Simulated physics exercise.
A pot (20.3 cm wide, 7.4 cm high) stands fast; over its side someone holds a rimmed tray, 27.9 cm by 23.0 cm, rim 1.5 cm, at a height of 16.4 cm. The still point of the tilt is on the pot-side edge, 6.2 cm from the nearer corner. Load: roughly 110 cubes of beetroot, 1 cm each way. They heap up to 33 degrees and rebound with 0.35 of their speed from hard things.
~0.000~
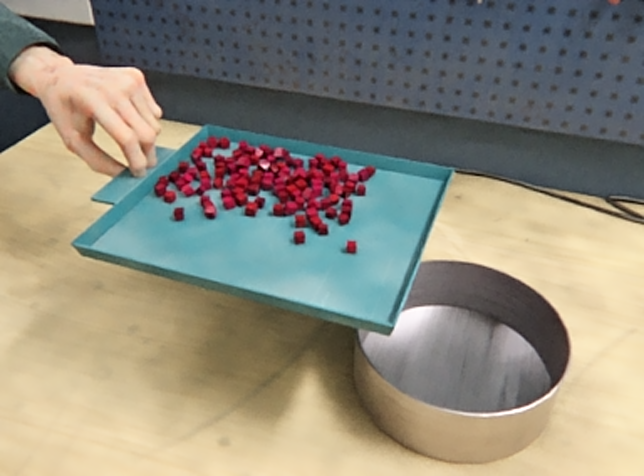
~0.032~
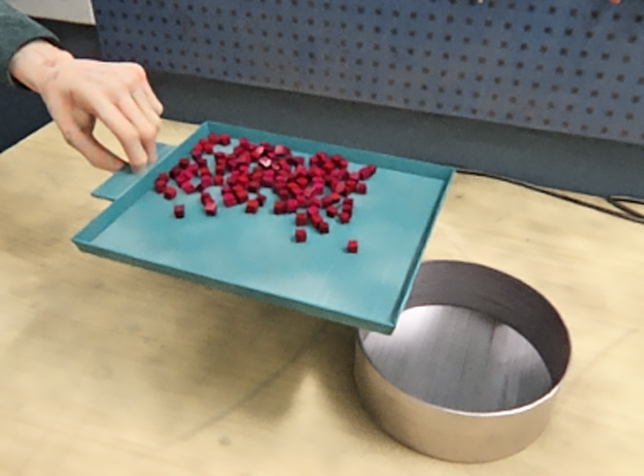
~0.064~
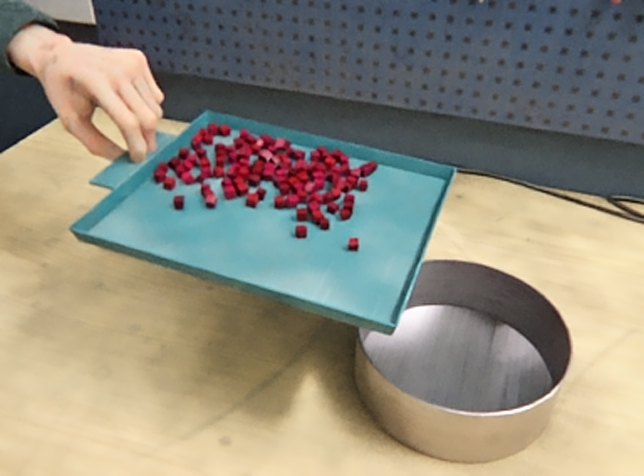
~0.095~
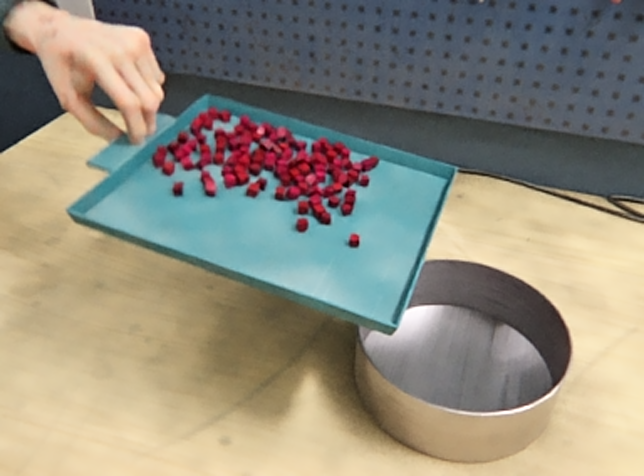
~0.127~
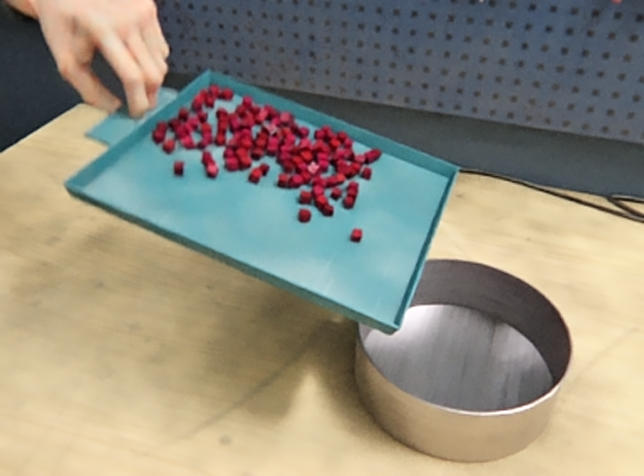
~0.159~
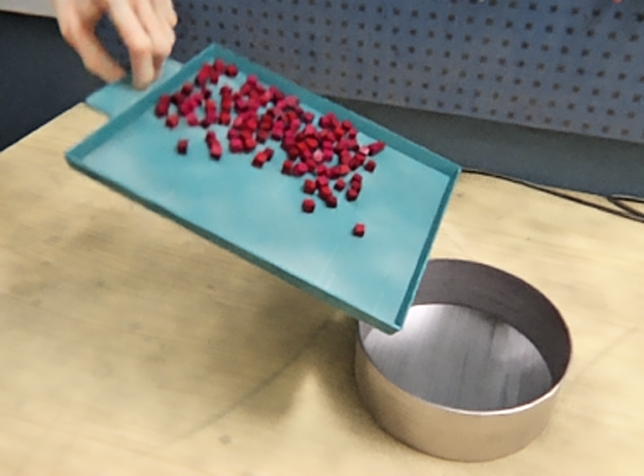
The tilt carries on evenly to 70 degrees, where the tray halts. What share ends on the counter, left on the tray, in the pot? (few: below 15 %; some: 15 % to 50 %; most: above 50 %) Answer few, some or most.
Counter few, tray few, pot most.
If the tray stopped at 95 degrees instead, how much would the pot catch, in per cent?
It would be near 80 per cent.
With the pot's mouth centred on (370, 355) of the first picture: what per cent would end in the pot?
Some 5 per cent.
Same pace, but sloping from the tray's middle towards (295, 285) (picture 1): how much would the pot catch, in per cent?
Some 0 per cent.
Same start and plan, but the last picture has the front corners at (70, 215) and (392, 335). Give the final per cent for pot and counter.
Pot 0, counter 95.
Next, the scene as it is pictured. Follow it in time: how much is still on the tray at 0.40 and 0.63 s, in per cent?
In turn: 100, 5.
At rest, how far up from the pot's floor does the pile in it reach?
Some 2.5 cm.
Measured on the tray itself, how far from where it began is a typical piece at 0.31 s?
About 0 cm.
After 0.31 s, tilt 48 degrees; the tray holds 100 %, the pot 0 %.
After 0.40 s, tilt 64 degrees; the tray holds 100 %, the pot 0 %.
Then, at 0.63 s, tilt 70 degrees; the tray holds 5 %, the pot 70 %.
By 1.9 s all is still; counter 5 %, tray 5 %, pot 90 %.
